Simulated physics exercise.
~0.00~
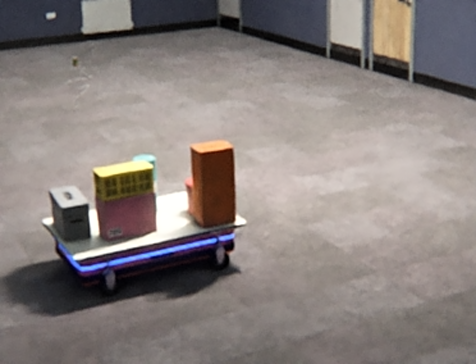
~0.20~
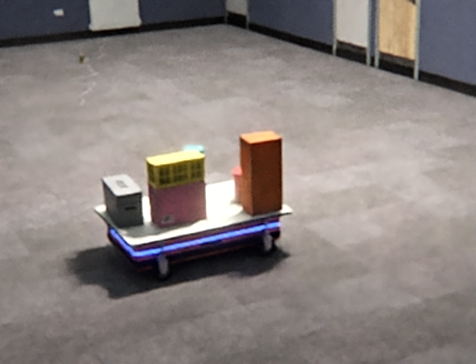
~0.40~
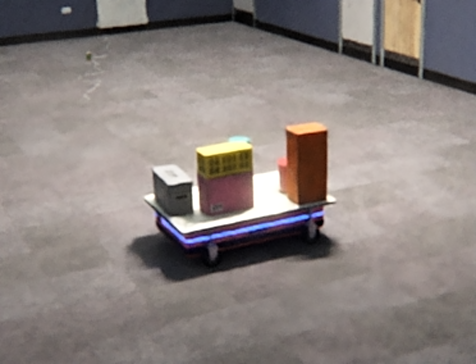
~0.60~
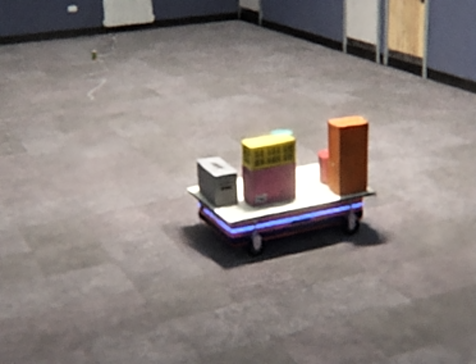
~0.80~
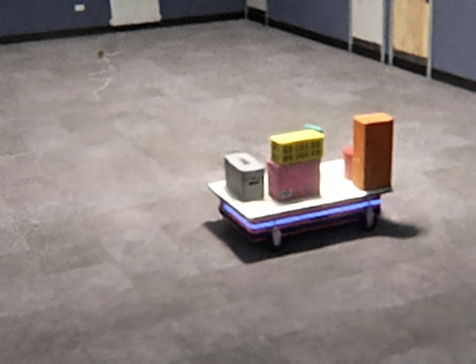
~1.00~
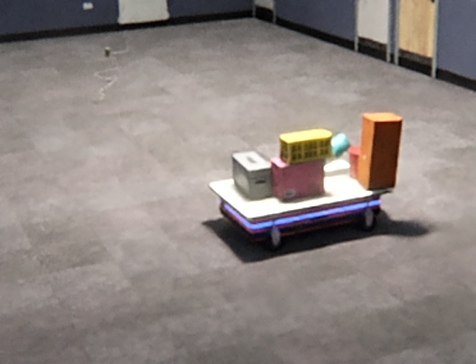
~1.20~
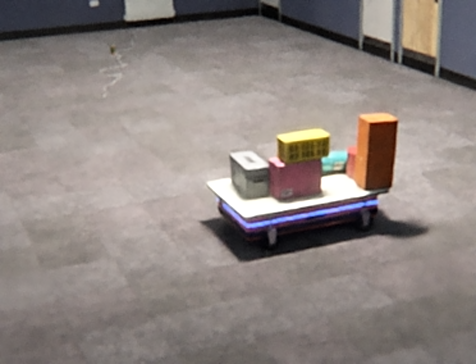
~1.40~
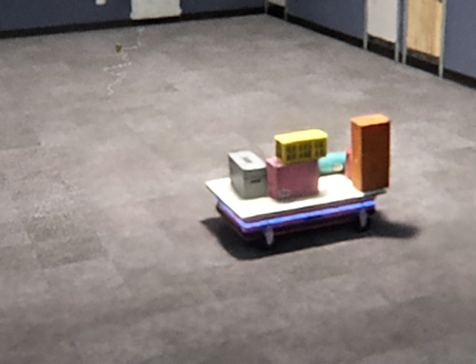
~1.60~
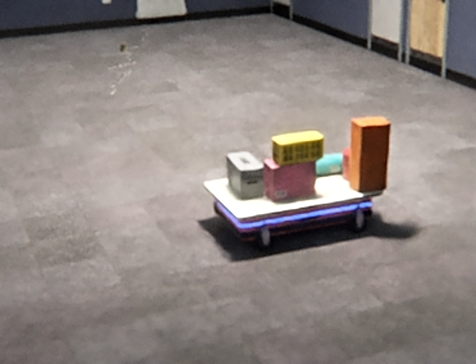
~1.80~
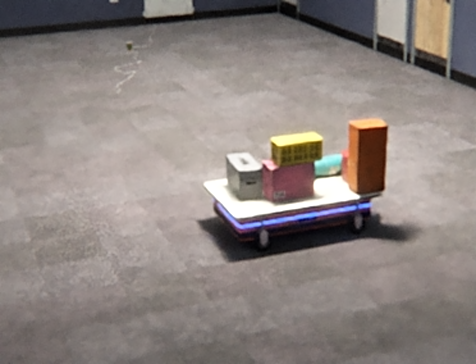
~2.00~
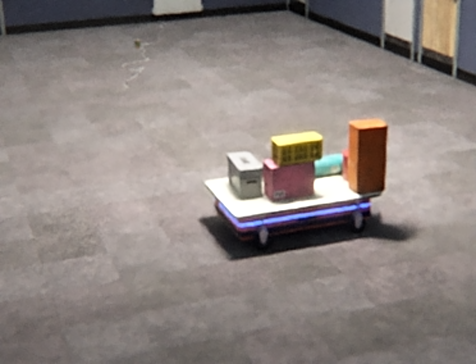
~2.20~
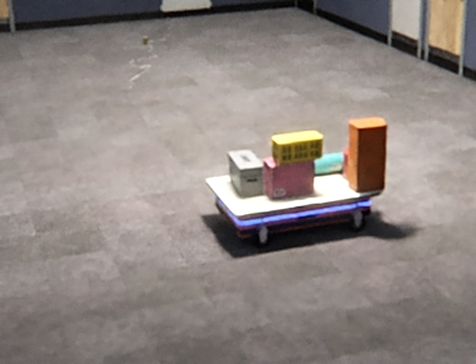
In a room with grey carpet tiles and dark blue walls, seen from above at an angle, a low wheeled cart with a glowing blue strip carries a loose load on its pale deck. A grey toolbox stands at the left, a yellow crate sits on a pink box in the middle, a tall orange box stands at the right, and a turquoise canister and a red pail are behind. The cart rolls right and away, then slows to a stop. As it does, the turquoise canister tips rightward onto its side. It ends lying behind the pink box, while the yellow crate stays on top and the orange box remains standing.
